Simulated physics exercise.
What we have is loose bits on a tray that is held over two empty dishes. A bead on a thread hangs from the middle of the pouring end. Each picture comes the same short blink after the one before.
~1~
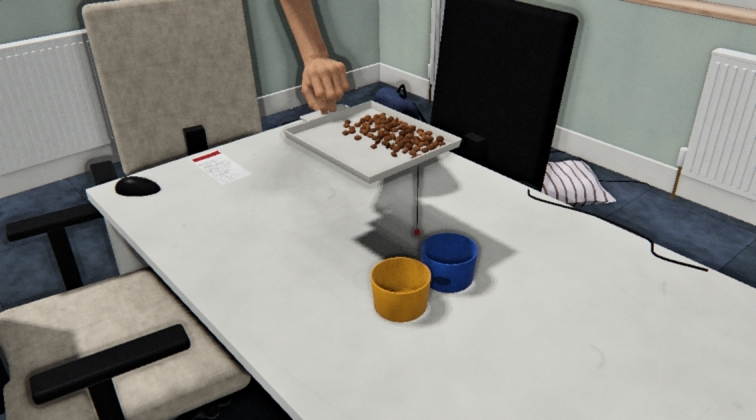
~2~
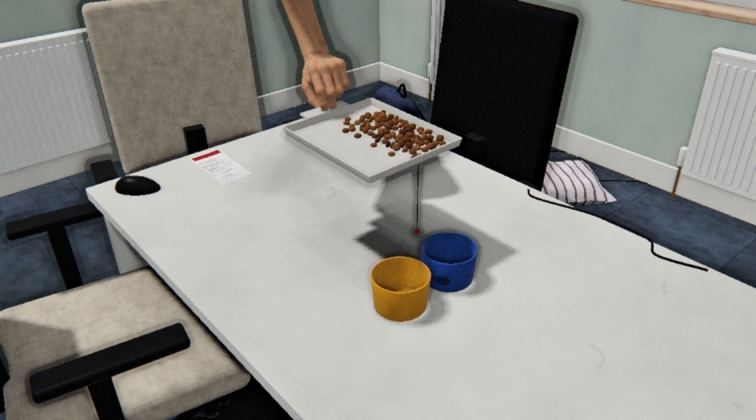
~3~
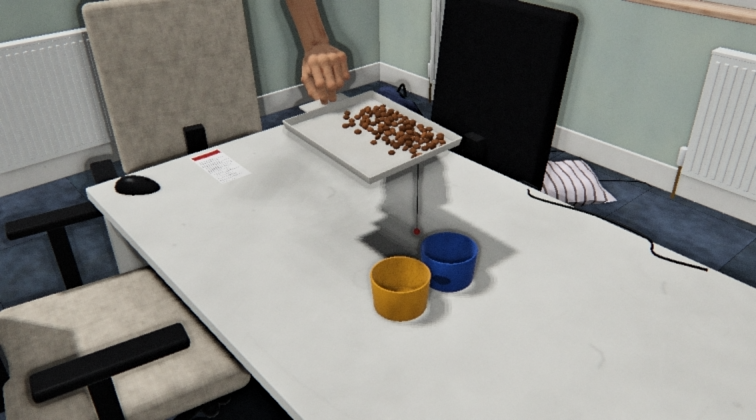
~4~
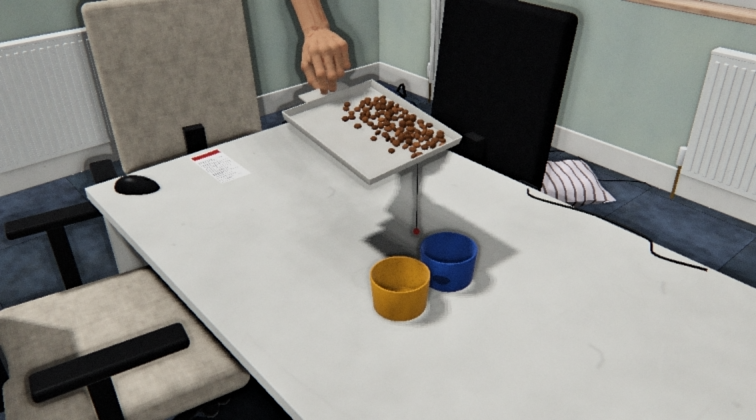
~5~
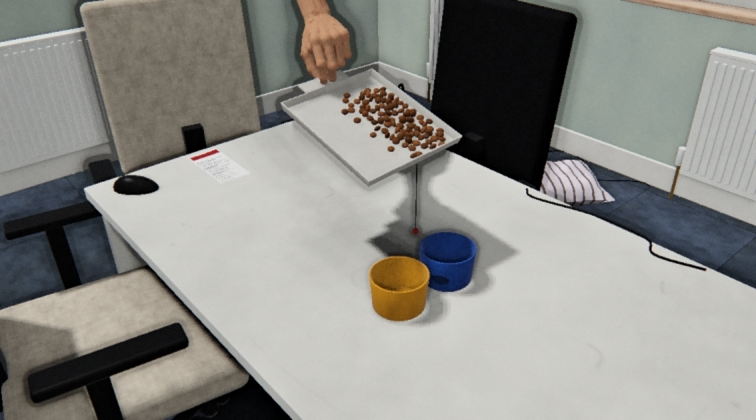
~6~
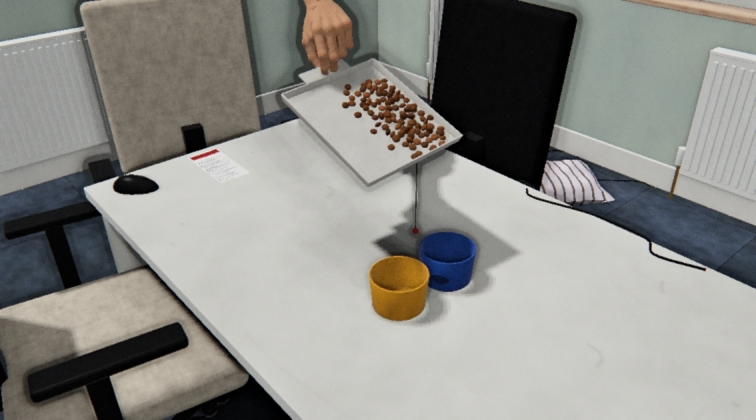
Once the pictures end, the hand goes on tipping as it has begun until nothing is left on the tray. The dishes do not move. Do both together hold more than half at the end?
The two hold over half of the load.
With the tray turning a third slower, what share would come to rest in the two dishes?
Roughly 80 in a hundred.
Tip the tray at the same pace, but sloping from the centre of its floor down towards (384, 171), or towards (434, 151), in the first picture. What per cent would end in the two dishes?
The first gives 50 %, the second 20 %.
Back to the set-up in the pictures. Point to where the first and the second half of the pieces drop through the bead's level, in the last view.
First near (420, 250), later near (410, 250).
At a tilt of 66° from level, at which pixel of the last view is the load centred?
At about (412, 153).
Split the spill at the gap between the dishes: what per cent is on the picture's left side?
It comes to 70 per cent or so.
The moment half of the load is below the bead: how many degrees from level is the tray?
At about 95°.
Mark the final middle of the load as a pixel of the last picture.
Near (413, 292).
Soon, tray tipped steeply; nearly all on the tray; a stray few in the right dish; a small part in the air.
A while on, tray tipped past a quarter turn; about a quarter on the tray; about a quarter in the left dish; about a quarter in the right dish; a small part outside both; a small part in the air.
Towards the end, tray tipped past a quarter turn; about a third in the left dish; about a third in the right dish; about a quarter outside both.
Finally, tray tipped past a quarter turn; about a third in the left dish; about a third in the right dish; about a quarter outside both.
